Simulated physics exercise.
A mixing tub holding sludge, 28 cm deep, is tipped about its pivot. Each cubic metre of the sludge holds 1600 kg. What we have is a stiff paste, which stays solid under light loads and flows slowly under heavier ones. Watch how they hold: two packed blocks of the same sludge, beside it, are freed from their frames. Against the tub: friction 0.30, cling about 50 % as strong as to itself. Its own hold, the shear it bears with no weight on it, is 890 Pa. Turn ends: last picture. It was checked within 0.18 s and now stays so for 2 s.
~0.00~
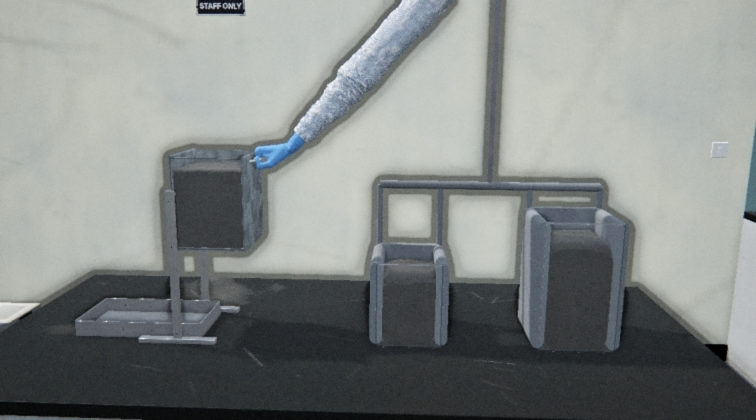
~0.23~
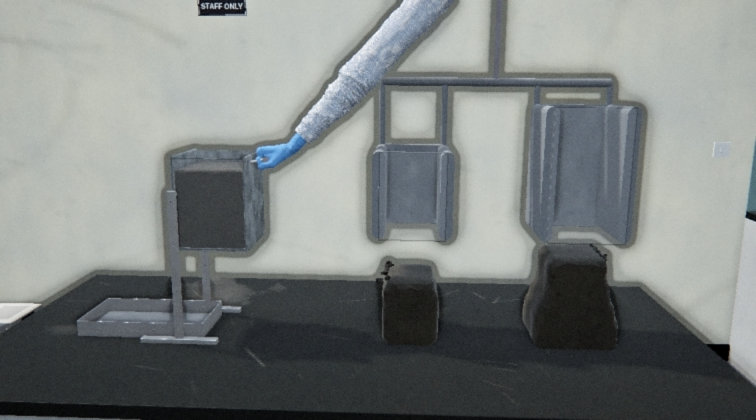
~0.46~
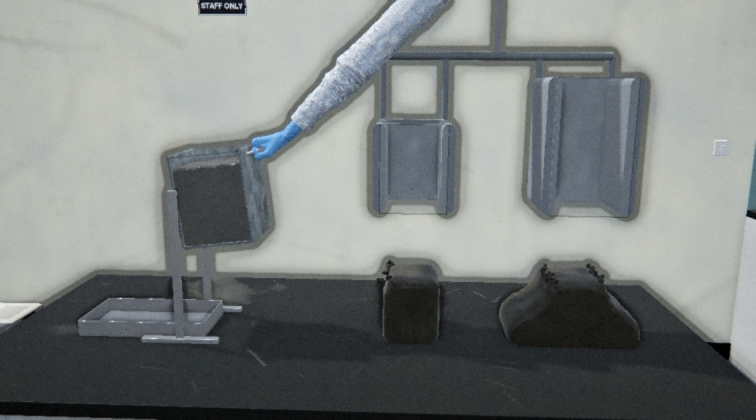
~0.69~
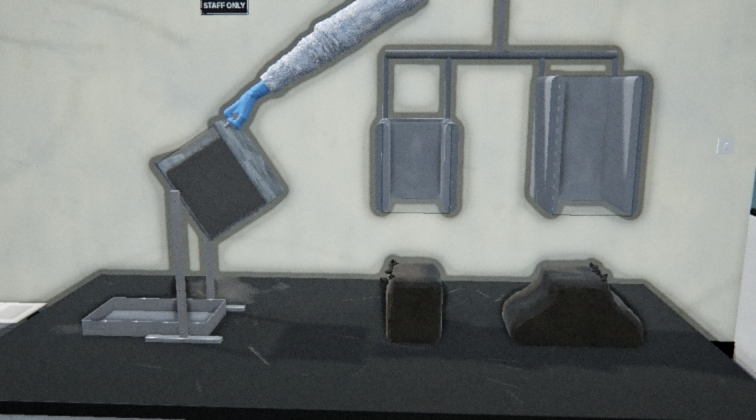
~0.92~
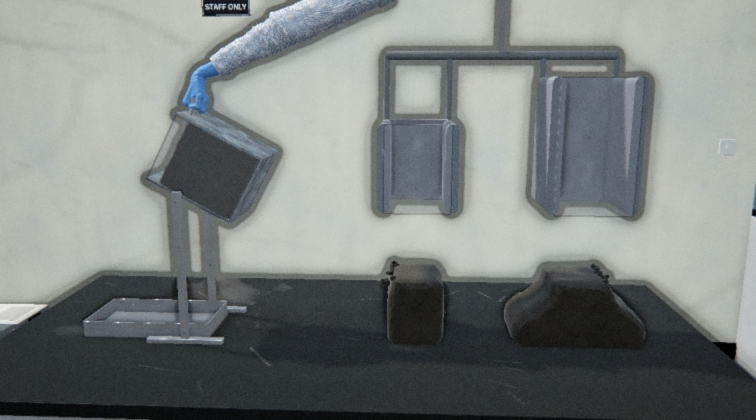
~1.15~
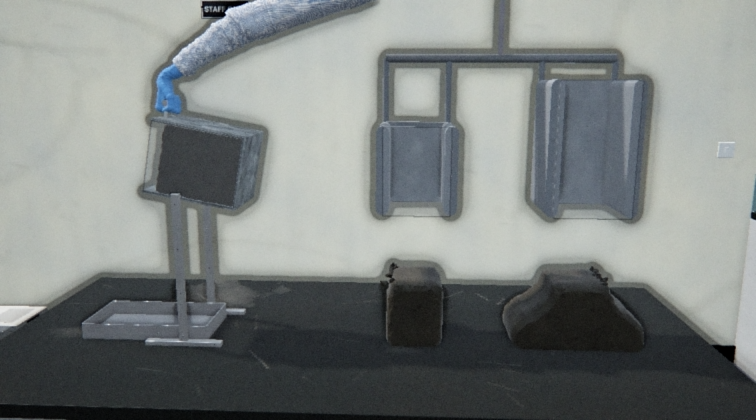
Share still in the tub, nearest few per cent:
100 %.
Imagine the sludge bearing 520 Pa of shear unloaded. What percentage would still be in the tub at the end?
In that case close to 95 in a hundred.
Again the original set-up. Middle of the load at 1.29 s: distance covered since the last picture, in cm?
Measured shift, roughly 0 cm.
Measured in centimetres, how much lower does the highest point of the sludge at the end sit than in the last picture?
Roughly 0 cm.
By 1.29 s, the tub is at 79 degrees and holds 100 %.
By 1.46 s, the tub is at 79 degrees and holds 100 %.
By 1.63 s, the tub is at 79 degrees and holds 100 %.
By 1.80 s, the tub is at 79 degrees and holds 100 %.
By 3.15 s, at the end, the tub is at 79 degrees and holds 100 %.
